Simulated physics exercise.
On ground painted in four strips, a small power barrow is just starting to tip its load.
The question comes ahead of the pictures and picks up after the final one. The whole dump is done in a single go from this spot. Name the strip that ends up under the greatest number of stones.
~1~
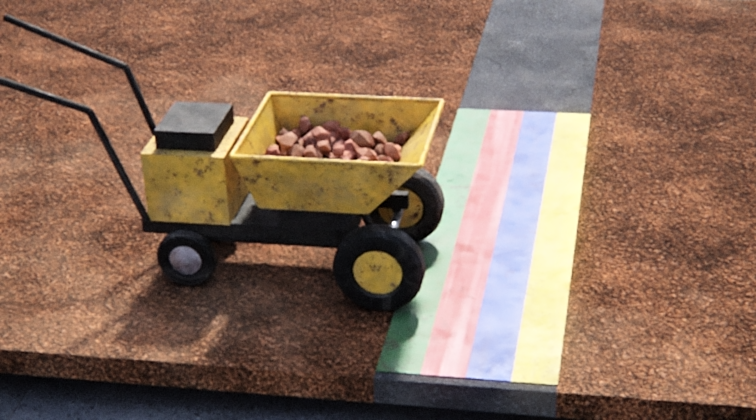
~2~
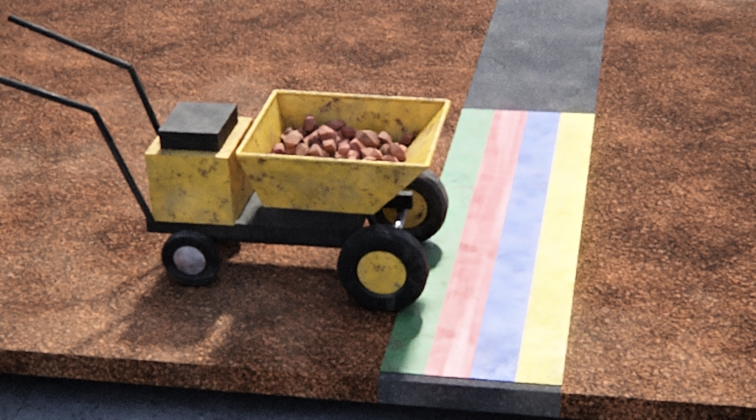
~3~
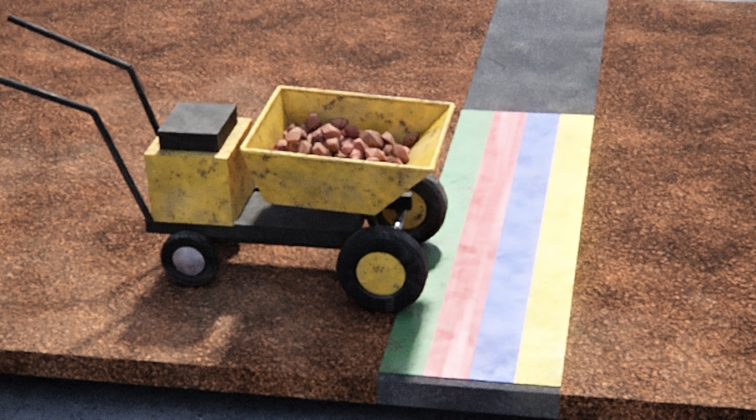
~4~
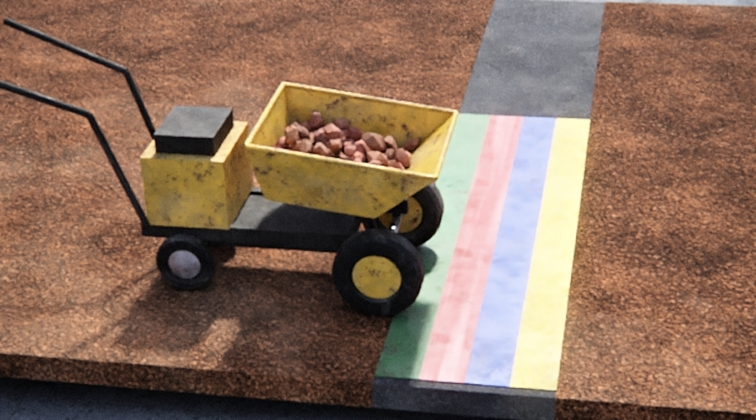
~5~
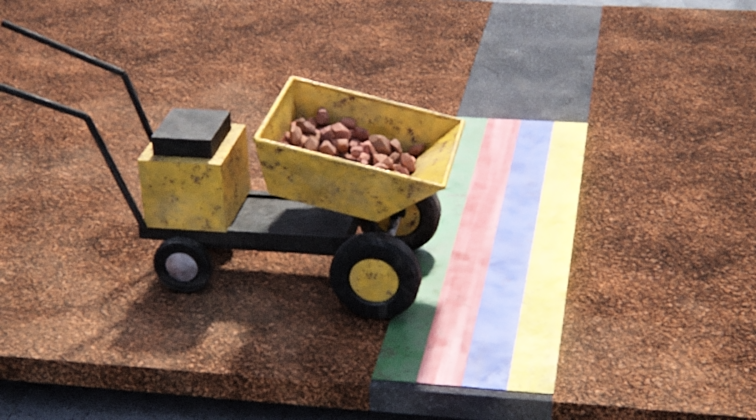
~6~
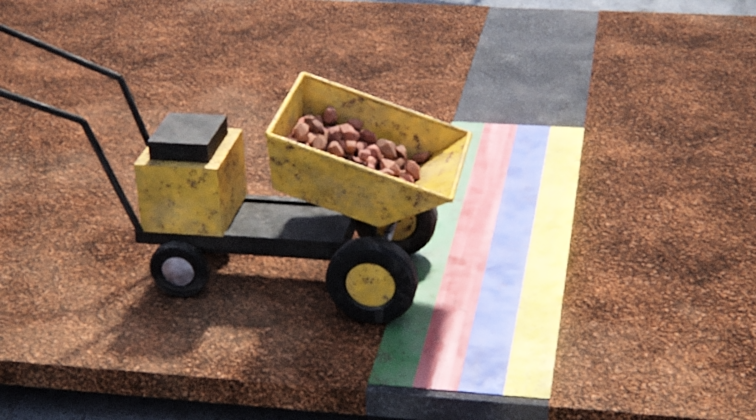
That would be the yellow strip.
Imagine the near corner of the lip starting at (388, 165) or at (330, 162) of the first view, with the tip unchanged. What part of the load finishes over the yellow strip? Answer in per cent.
Close to 30 in a hundred, and close to 10 in a hundred.
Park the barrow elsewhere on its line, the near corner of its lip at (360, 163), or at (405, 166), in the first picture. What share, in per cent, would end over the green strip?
In order, 0 % followed by 0 %.
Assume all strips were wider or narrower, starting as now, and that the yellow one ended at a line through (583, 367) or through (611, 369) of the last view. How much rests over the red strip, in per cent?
The first case gives around 0 %, the second around 10 %.
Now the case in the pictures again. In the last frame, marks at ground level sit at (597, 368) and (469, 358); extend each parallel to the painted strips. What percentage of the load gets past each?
About 10 percent, then about 90 percent.
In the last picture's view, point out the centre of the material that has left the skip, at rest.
I'd put the middle somewhere around (544, 289).
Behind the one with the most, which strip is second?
Second comes blue.
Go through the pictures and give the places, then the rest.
Lip of the skip (420, 167), level; top of the load (322, 149), lumps of rubble; green strip (409, 335); red strip (452, 338); blue strip (496, 342); yellow strip (540, 345), in the first picture.
Lip of the skip (426, 167), level; top of the load (329, 147), in the second picture.
Lip of the skip (431, 171), tipped barely; top of the load (330, 147), in the third picture.
Lip of the skip (435, 179), tipped a little; top of the load (298, 147), in the fourth picture.
Lip of the skip (443, 188), tipped a little; top of the load (304, 143), in the fifth picture.
Lip of the skip (450, 200), tipped clearly; top of the load (312, 141); green strip (401, 348); red strip (444, 351); blue strip (488, 355); yellow strip (532, 358), in the sixth picture.
Just after the last frame, skip tipped steeply; every one in the skip.
A moment on, skip tipped steeply; the larger part in the skip; just a few over the blue strip; about a tenth over the yellow strip.
Further on, skip tipped right over; about a tenth in the skip; about a tenth over the blue strip; roughly half over the yellow strip; roughly a quarter off the paint.
When it is over, skip tipped right over; about a tenth in the skip; not one over the green strip; just a few over the red strip; roughly a quarter over the blue strip; roughly half over the yellow strip; roughly a third off the paint.
